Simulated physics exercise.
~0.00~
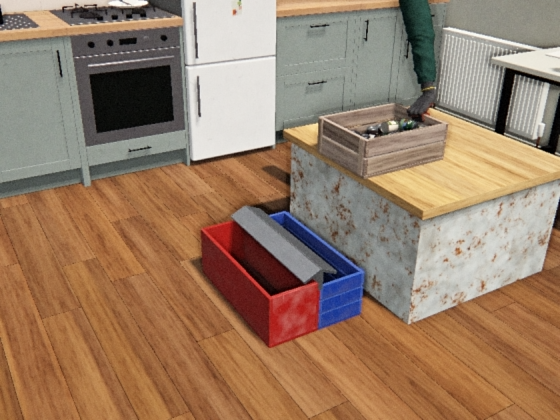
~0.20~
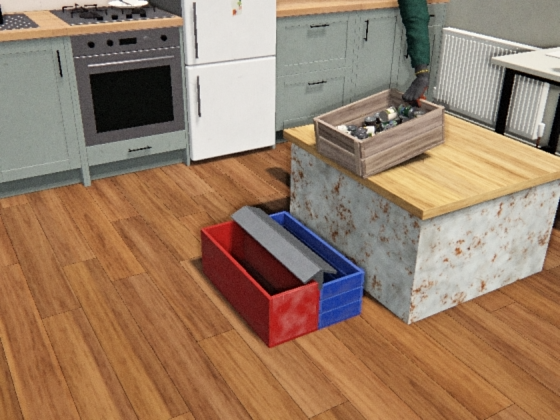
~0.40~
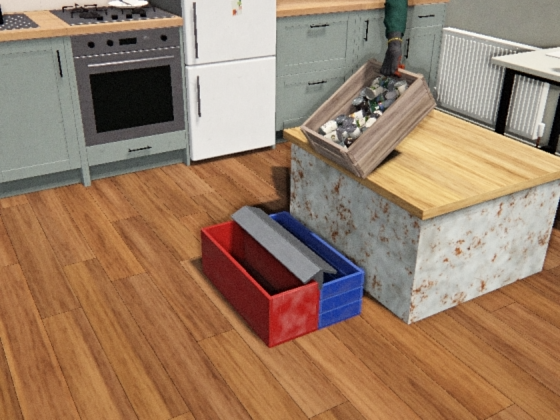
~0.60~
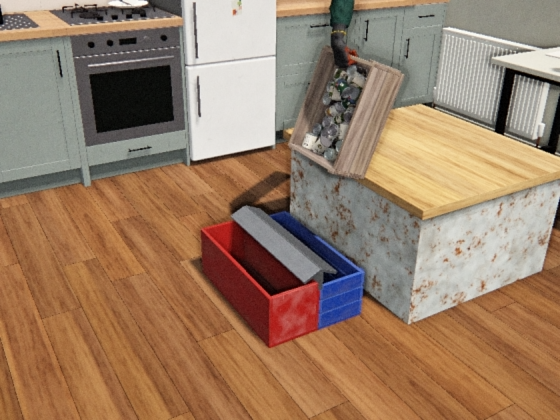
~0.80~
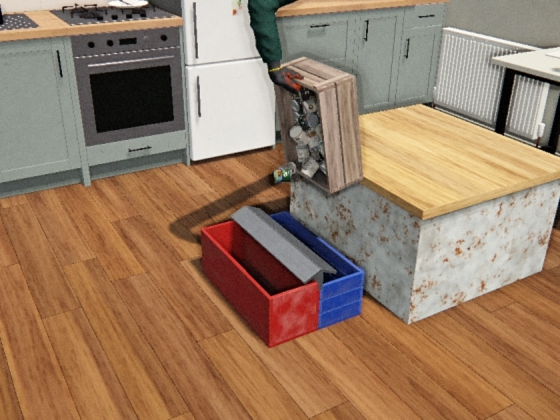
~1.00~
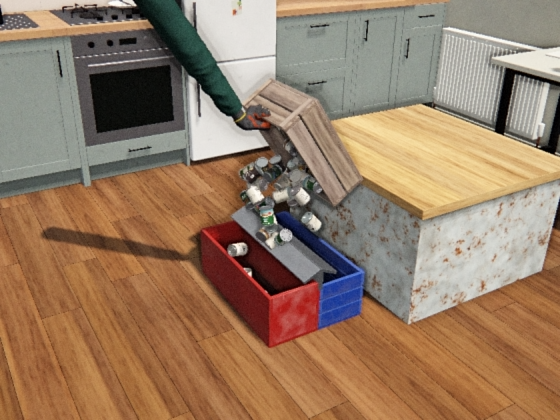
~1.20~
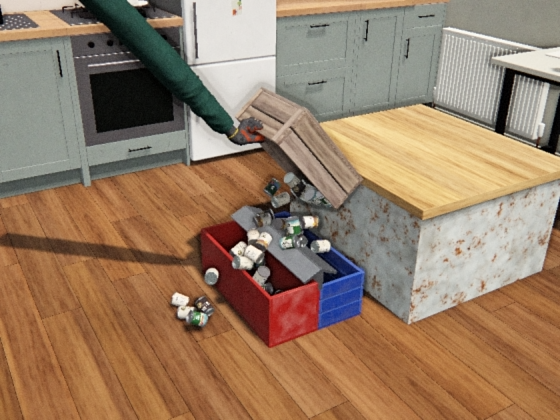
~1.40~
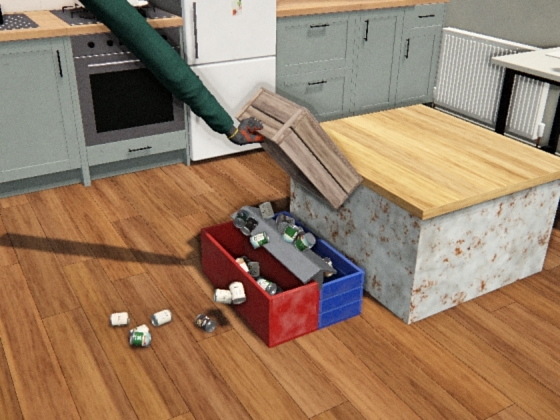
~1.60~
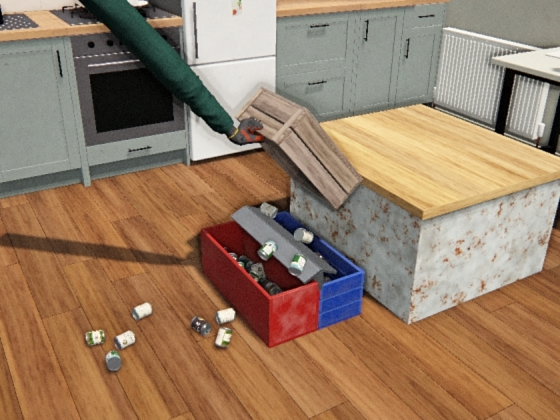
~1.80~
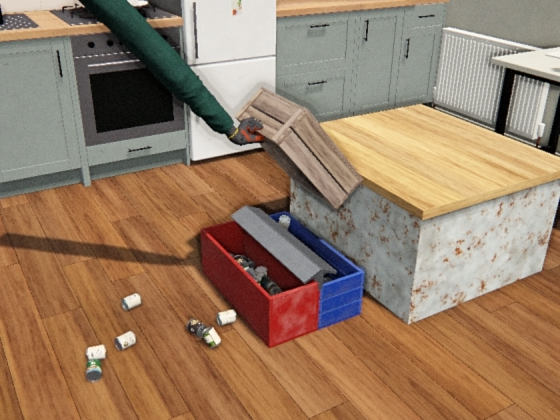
A gloved hand in a green sleeve tipped a wooden crate over the bench edge, spilling small tins onto the grey ridge between a red bin and a blue box; many dropped into the bins, while several rolled left across the wooden floor.
